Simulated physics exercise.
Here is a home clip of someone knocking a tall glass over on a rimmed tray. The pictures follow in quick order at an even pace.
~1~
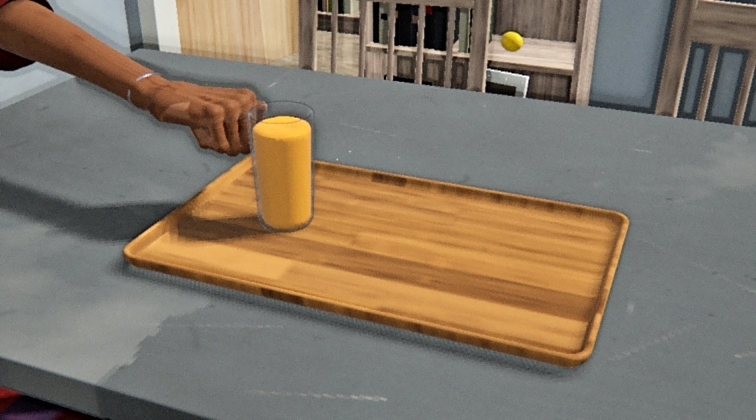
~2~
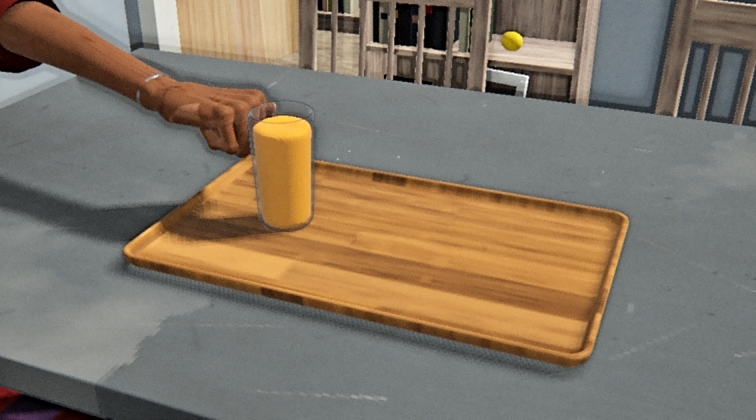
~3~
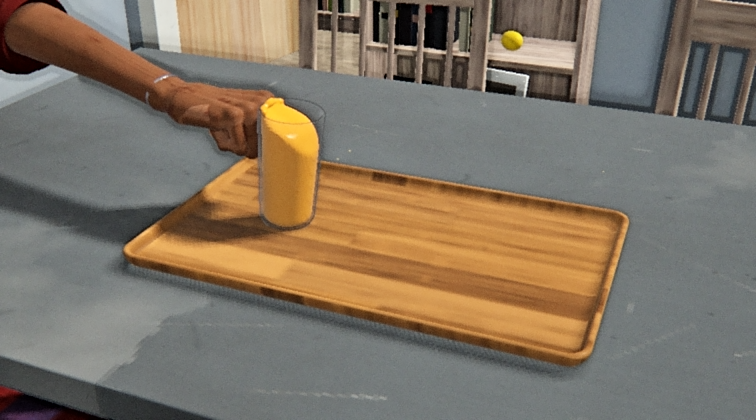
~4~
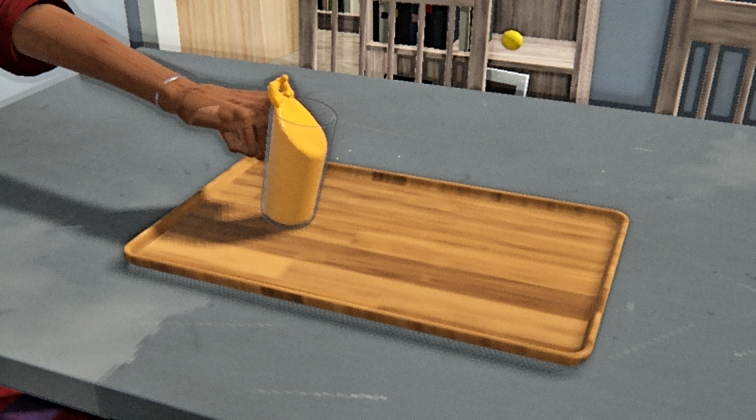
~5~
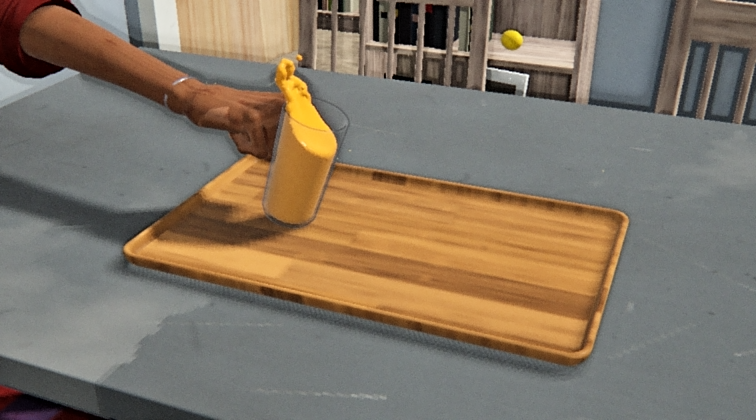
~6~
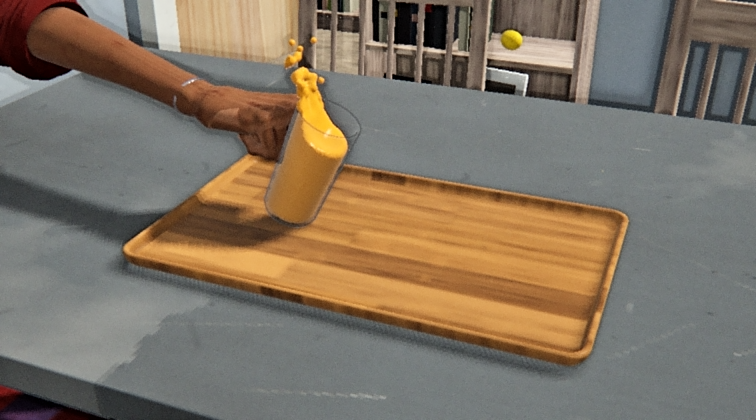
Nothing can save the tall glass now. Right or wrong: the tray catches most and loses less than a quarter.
Wrong.
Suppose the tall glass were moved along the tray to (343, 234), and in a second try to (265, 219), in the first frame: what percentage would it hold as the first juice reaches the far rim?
It would be around 65 % first and around 45 % second.
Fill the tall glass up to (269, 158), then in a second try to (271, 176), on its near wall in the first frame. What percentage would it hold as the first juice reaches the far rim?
55 and 55 per cent.
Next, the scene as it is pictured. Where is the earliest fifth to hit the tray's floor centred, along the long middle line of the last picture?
Around (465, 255).
A moment on, the tall glass lies on its side and 91 per cent is in the glass, 0 on the tray and 9 above or beyond its rim.
Next, the tall glass lies on its side and 48 per cent is in the glass, 37 on the tray and 15 above or beyond its rim.
Then the tall glass lies on its side and 28 per cent is in the glass, 48 on the tray and 24 above or beyond its rim.
Later the tall glass lies on its side and 16 per cent is in the glass, 37 on the tray and 47 above or beyond its rim.
In the end 54 per cent is held by tray and glass, 46 is off the tray.
